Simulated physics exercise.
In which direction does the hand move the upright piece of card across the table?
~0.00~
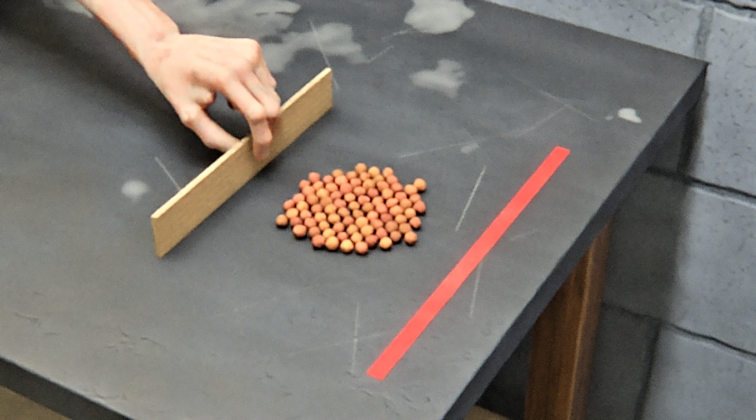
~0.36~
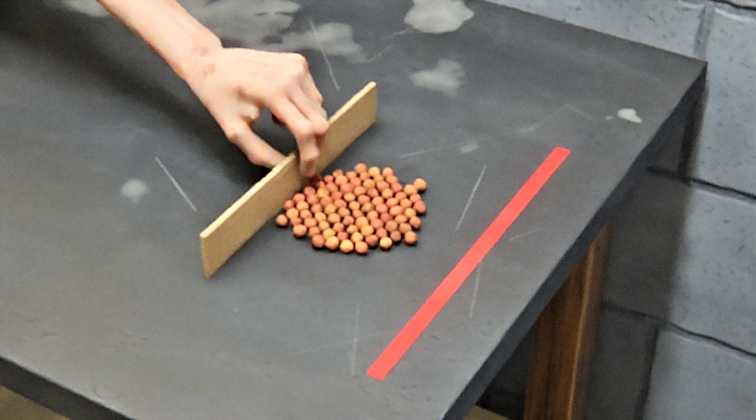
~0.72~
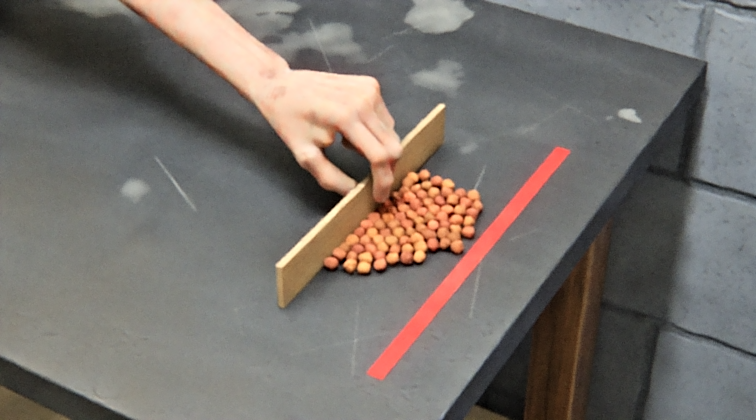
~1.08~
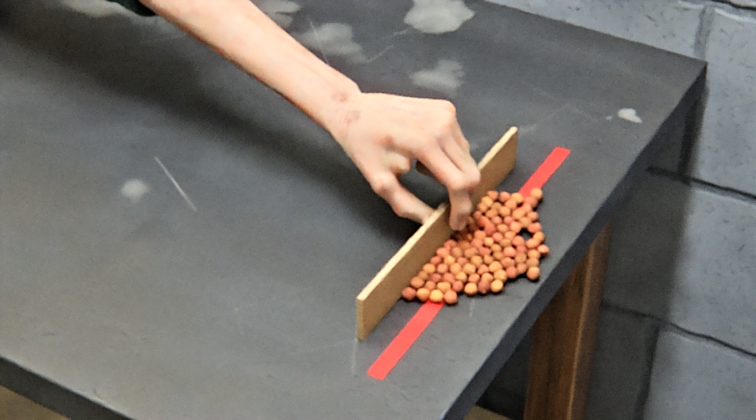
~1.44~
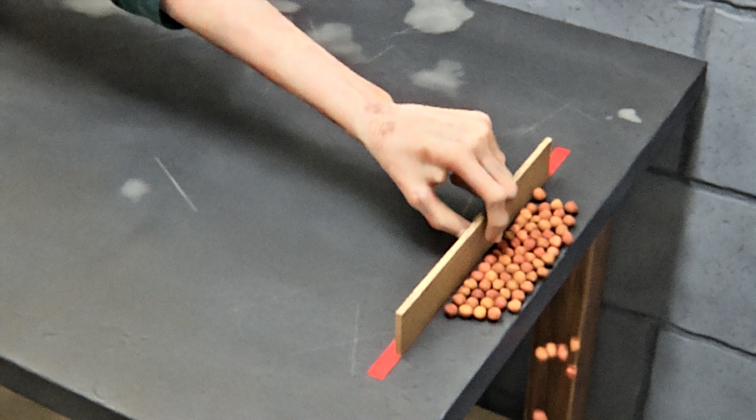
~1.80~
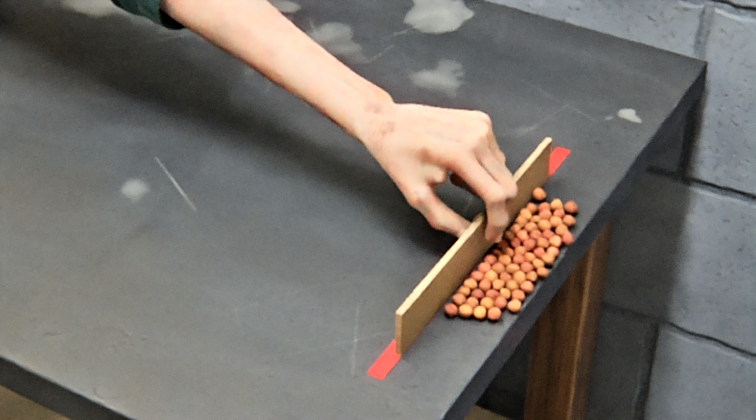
The hand moves the piece of card to the right, toward the red tape.
